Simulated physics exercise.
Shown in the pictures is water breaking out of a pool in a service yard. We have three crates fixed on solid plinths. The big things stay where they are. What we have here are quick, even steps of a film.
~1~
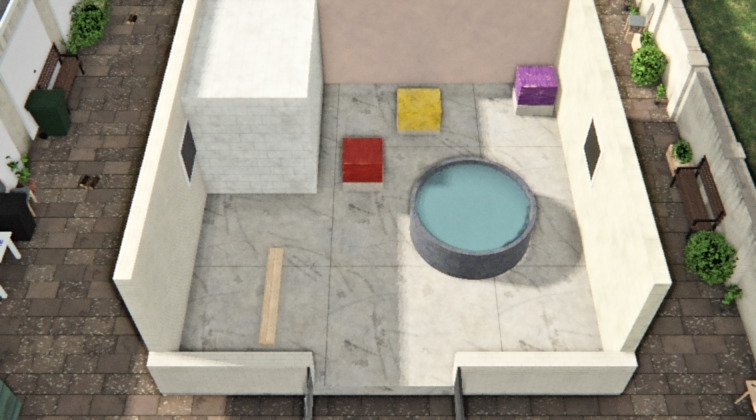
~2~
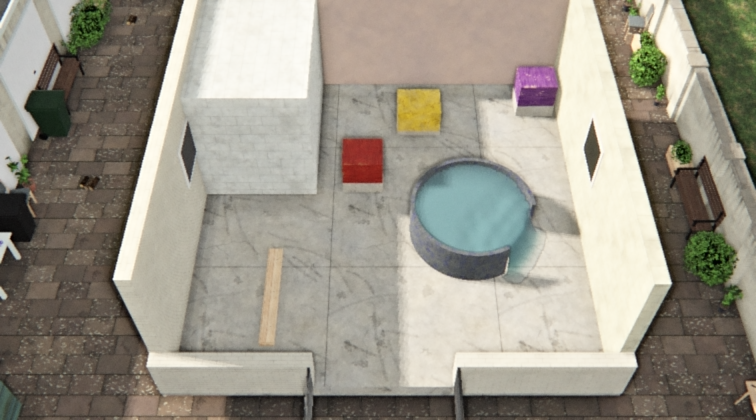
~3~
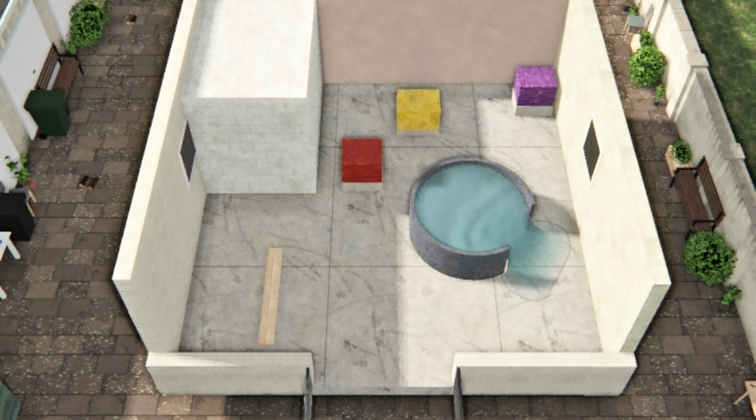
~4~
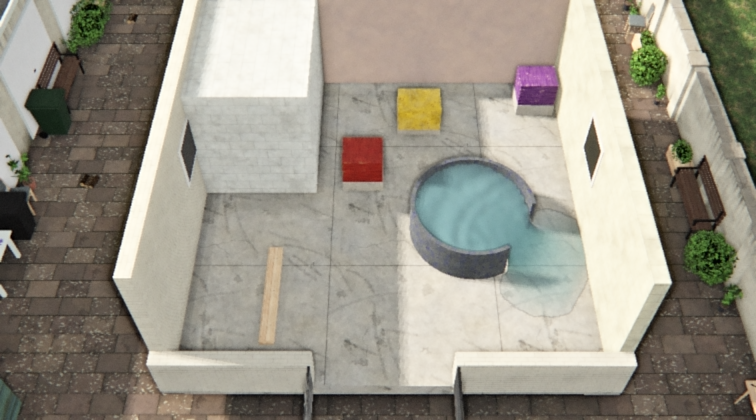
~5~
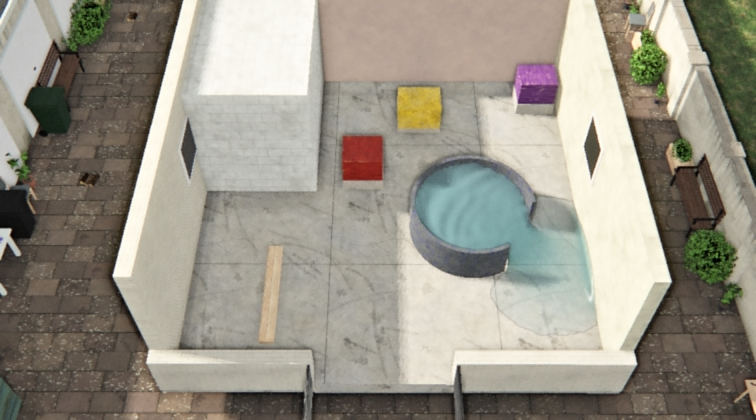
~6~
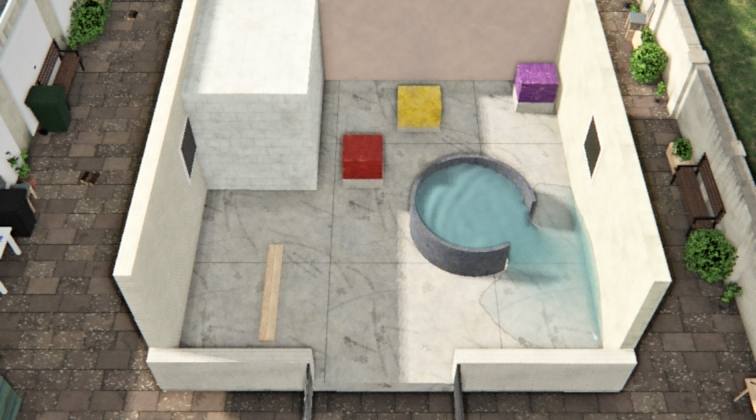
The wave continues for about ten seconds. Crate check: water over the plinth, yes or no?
Yellow crate no, red crate no, purple crate no.
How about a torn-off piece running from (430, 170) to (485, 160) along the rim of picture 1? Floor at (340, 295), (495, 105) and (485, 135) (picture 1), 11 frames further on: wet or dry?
Those three places would be still unsoaked, soaking and soaking, in that order.
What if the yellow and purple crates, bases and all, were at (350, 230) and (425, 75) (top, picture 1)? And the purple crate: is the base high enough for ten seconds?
I'd say the purple crate is missed.
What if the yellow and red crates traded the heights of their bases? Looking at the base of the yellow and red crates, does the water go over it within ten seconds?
Yellow crate: Untouched; red crate: Untouched.
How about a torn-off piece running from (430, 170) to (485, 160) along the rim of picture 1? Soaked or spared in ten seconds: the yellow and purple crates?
As I see it, the yellow crate gets reached, and the purple crate gets reached.
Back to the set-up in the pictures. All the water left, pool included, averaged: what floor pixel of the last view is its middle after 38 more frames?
I'd say near (432, 241).
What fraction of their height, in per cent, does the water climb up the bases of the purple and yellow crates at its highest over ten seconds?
I'd put it at some 70 % for one and some 70 % for the other, in that order.
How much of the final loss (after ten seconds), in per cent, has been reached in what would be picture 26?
Near 10 %.
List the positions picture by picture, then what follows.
Still water in the round tank at (473, 206), in the first frame.
Water pours out at (523, 245) and has run to (540, 232), in the second frame.
The front is at (537, 296), out from the gap at (522, 247), in the third frame.
The front is at (563, 310), out from the gap at (523, 247), in the fourth frame.
Water pours out at (523, 245) and has run to (596, 321), in the fifth frame.
The front is at (601, 347), out from the gap at (523, 244), in the sixth frame.
A moment on, water covers 15 % of the floor; the yellow crate not reached, the red crate not reached, the purple crate not reached.
Next, water covers 30 % of the floor; the yellow crate not reached, the red crate not reached, the purple crate water round its plinth.
Then, water covers 60 % of the floor; the yellow crate water round its plinth, the red crate not reached, the purple crate water round its plinth.
Later, water covers 85 % of the floor; the yellow crate water round its plinth, the red crate water round its plinth, the purple crate water round its plinth.
In the end, water covers 100 % of the floor; the yellow crate stayed above the water, the red crate stayed above the water, the purple crate stayed above the water.
